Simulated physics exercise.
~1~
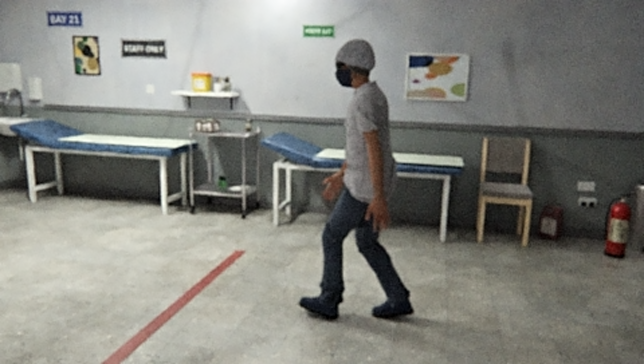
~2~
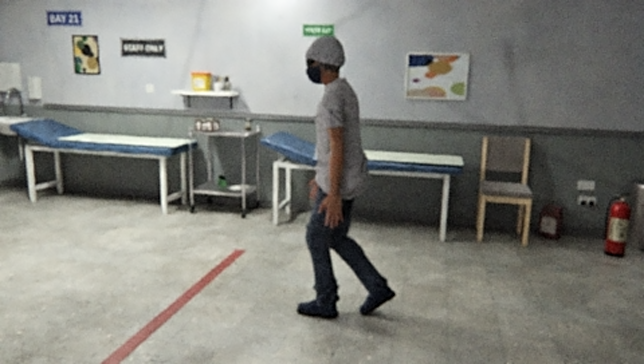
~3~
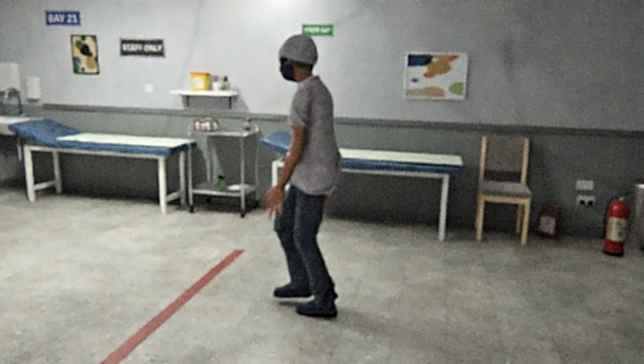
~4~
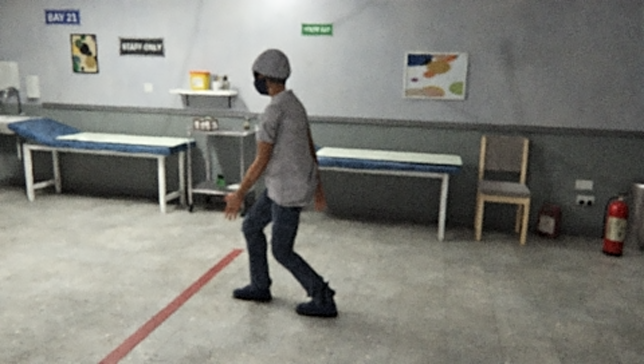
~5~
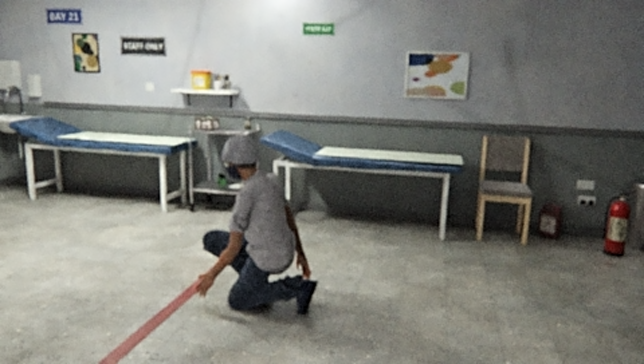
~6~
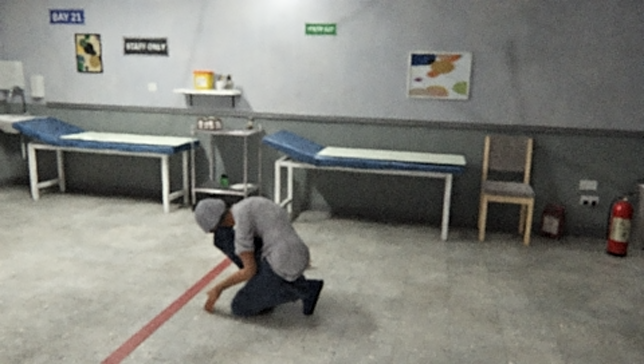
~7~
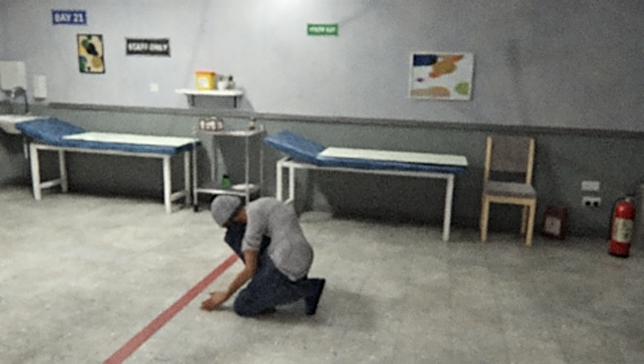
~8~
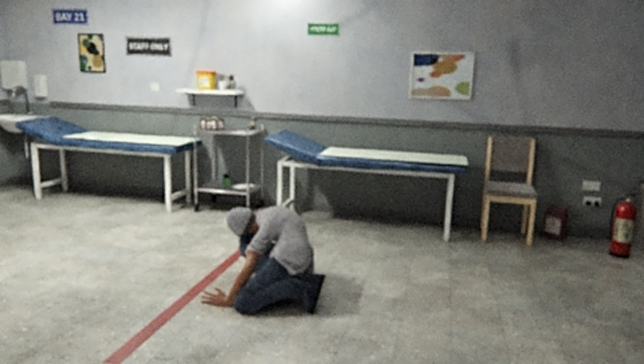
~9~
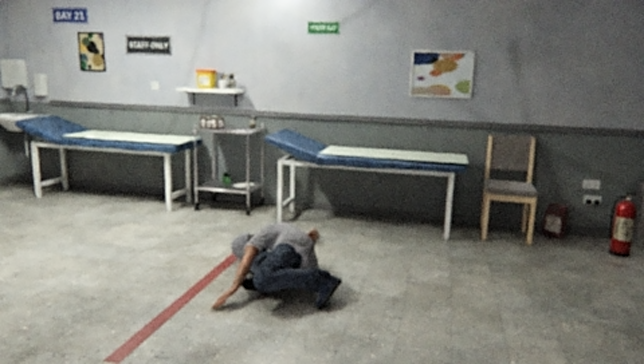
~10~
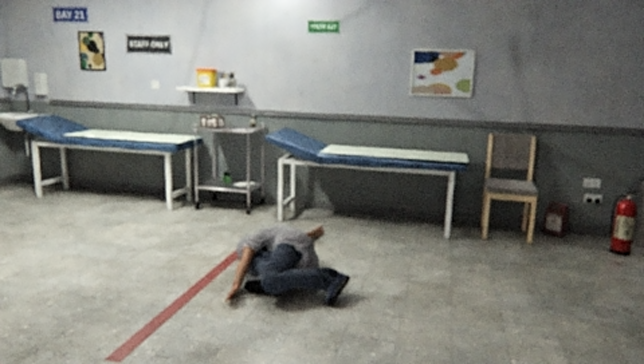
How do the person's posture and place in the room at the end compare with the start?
At the start the person is upright and walking, farther to the right. At the end the person is down on the floor, lower in view and farther left, near the red tape.
A masked person walks left, kneels, and slumps to the floor short of the red tape.
